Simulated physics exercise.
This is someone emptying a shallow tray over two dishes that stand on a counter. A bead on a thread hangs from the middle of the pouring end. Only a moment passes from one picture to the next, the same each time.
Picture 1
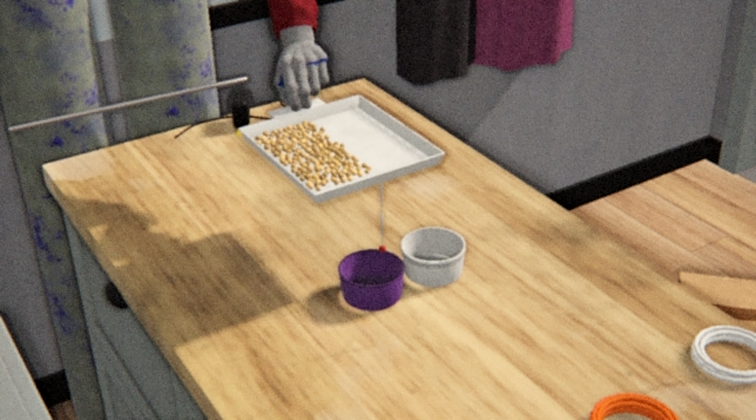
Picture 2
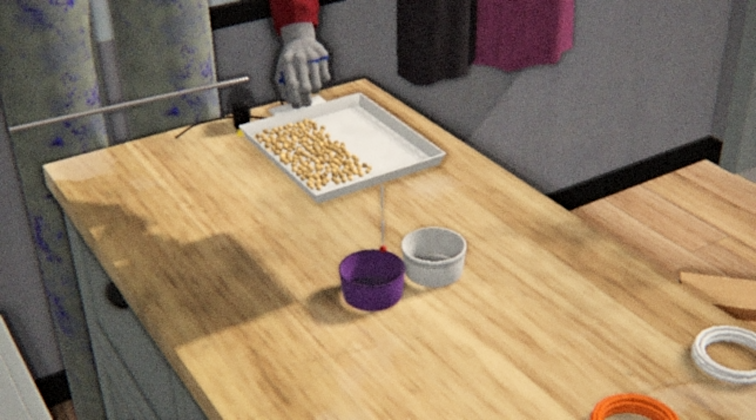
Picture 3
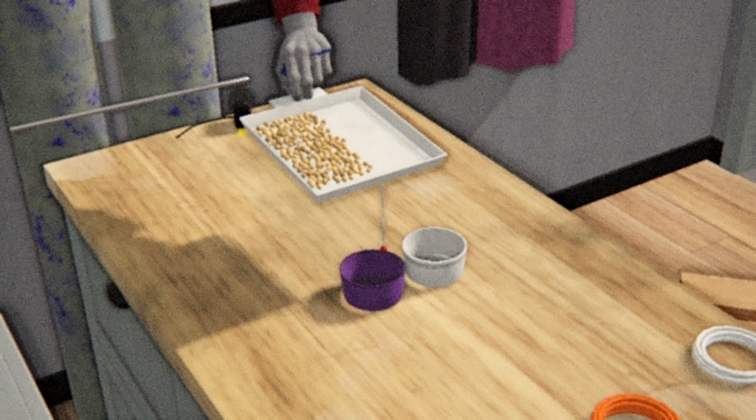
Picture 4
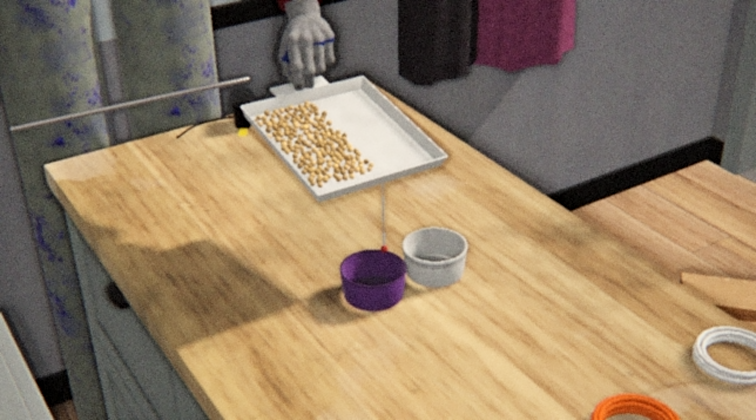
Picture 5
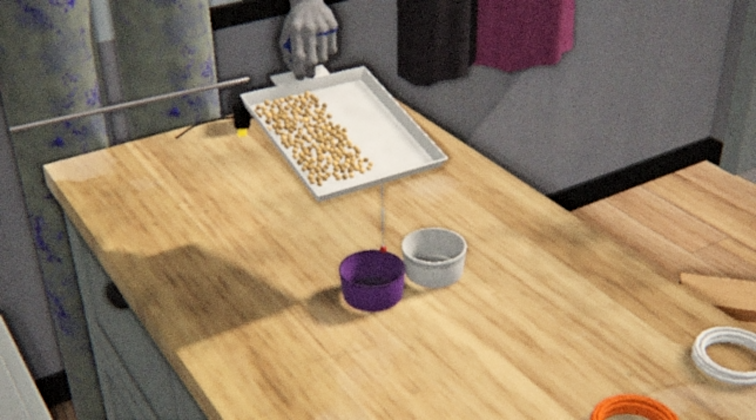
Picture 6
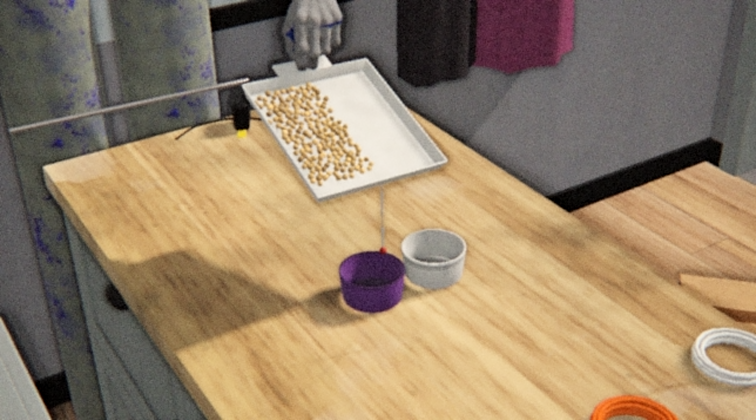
A gray hand raised the back of a shallow white tray, slanting it toward a purple dish and a white dish on the wooden counter, while the dried chickpeas stayed bunched along its left side.
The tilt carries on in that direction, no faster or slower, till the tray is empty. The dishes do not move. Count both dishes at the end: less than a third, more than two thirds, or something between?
The two hold from one third to two thirds of the load.
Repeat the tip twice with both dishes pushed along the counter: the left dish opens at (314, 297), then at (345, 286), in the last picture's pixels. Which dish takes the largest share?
The first try: The right-hand dish. The second: The right dish.
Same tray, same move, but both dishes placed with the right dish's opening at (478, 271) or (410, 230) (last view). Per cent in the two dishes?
Roughly 20 per cent, and 0 per cent.
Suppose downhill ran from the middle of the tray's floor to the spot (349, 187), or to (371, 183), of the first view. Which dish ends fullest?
At the first place the dish on the left, at the second left.
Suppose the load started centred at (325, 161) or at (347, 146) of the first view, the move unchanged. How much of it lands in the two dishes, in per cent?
The first gives 50 %, the second 50 %.
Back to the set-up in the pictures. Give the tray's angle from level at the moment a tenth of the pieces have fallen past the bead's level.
Around 85° of tilt.
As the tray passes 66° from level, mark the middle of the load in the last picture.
Roughly at (378, 168).
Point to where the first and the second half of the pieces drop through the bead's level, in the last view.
At about (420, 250), then at (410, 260).
Shortly afterwards, tray tipped steeply; all but a few on the tray; only a few in the air.
Next, tray tipped past a quarter turn; near a quarter on the tray; a little in the left dish; near a quarter in the right dish; near a quarter outside both; near a third in the air.
Some moments later, tray tipped past a quarter turn; a little in the left dish; near a third in the right dish; near half outside both.
In the end, tray tipped past a quarter turn; a little in the left dish; near a third in the right dish; near half outside both.
